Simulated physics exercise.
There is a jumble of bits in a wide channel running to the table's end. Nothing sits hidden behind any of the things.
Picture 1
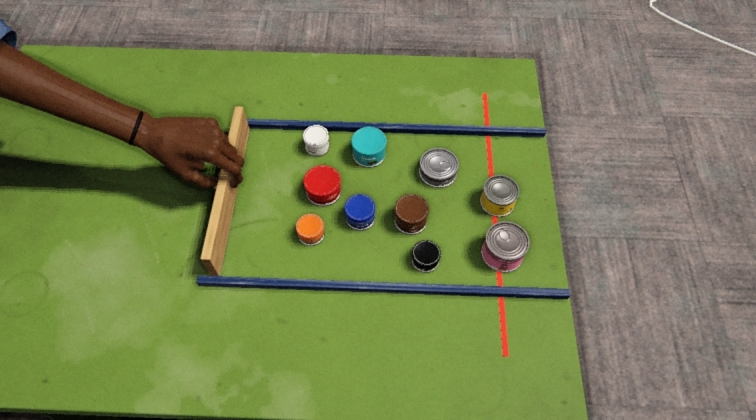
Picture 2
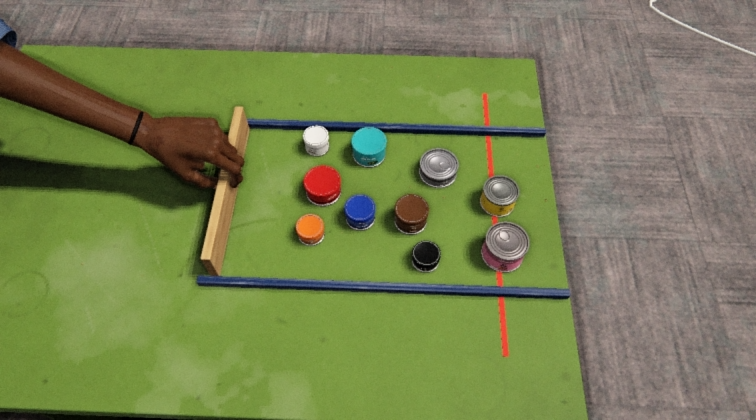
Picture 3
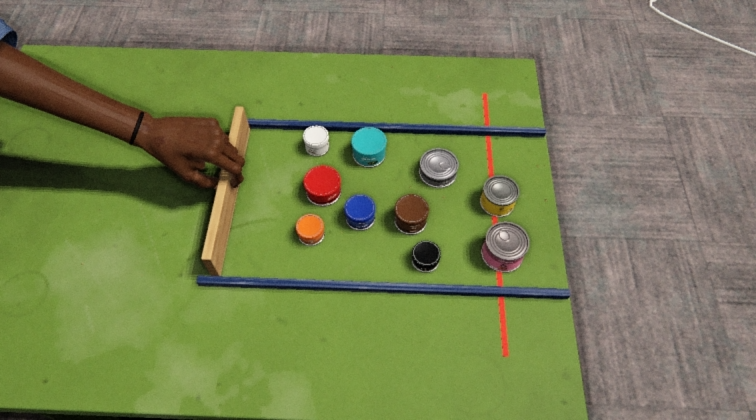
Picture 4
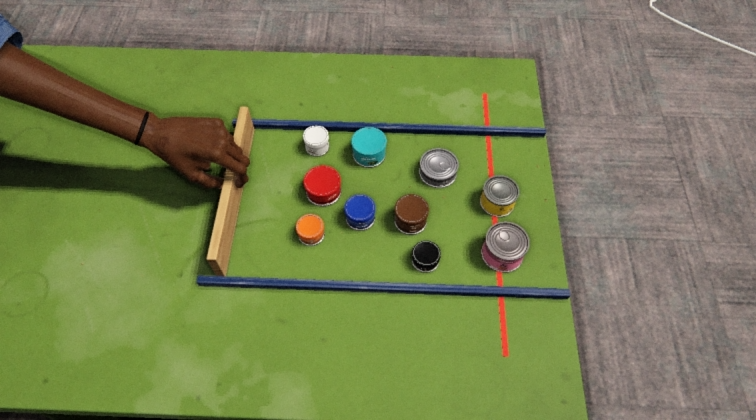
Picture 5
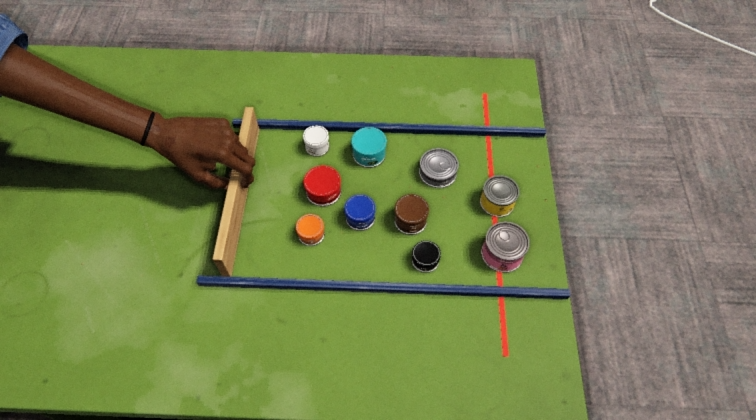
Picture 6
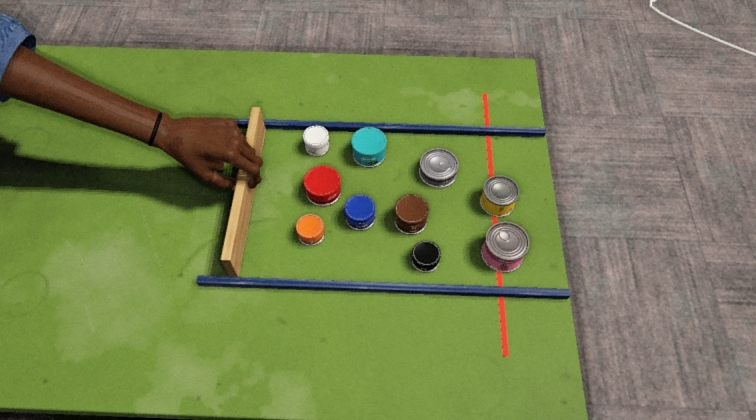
A hand slides a wooden board slightly right along a channel toward colourful tins.
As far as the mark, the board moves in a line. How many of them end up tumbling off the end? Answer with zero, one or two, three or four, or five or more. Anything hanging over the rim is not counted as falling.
One or two.
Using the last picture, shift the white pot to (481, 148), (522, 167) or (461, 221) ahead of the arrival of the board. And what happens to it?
Going through the places in order, it keeps its spot, it ends up falling, and it ends up falling.
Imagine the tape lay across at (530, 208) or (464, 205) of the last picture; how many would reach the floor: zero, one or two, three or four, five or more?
Lab note - count per position: Three to four; not one.
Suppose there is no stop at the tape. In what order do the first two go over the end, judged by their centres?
Order, earliest first: Yellow pot, grey pot.
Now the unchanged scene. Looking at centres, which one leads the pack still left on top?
Foremost: The grey pot.
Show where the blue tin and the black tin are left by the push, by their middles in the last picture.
The blue tin settles near (511, 218); as for the black tin, near (514, 270).
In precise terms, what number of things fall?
My count gives 1.
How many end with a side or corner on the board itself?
Tally at the end: 5.
Soon after, none off yet; pink tin at rest near (505, 247); yellow pot at rest near (499, 196); grey pot at rest near (439, 168).
By the end, the number that fall off is one or two; fallen, yellow pot.
